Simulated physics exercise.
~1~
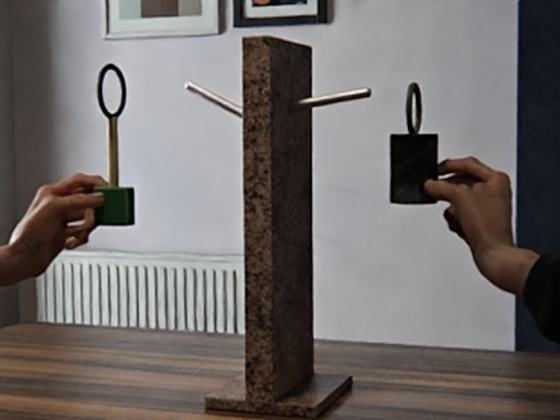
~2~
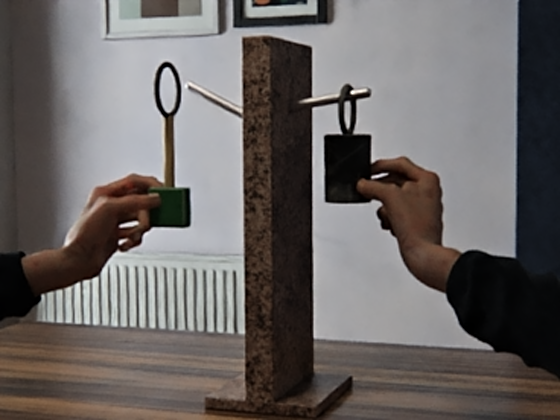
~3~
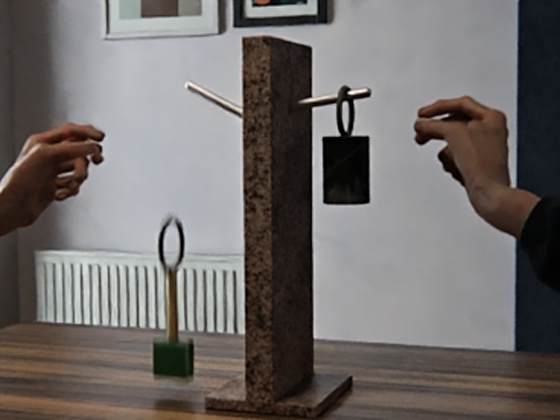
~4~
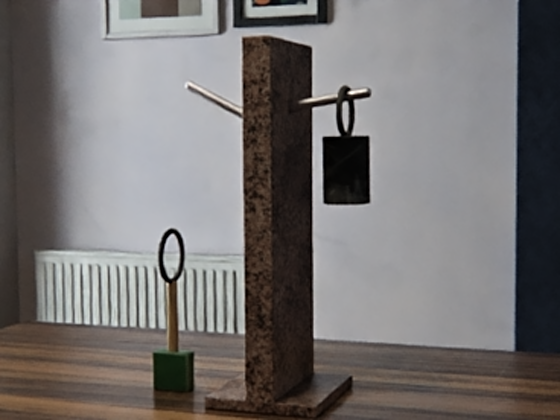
In a grey-walled room with a white radiator and framed prints, a wooden table is seen from the front by a still camera. On it stands a speckled brown post with a metal peg jutting out on each side. A hand at the left holds a green block with a ringed stem, while a hand at the right holds a black lantern by its body. Both hands move inward to the pegs and let go, drawing back. The black lantern stays hanging by its ring, but the green brush drops and ends upright on the table.
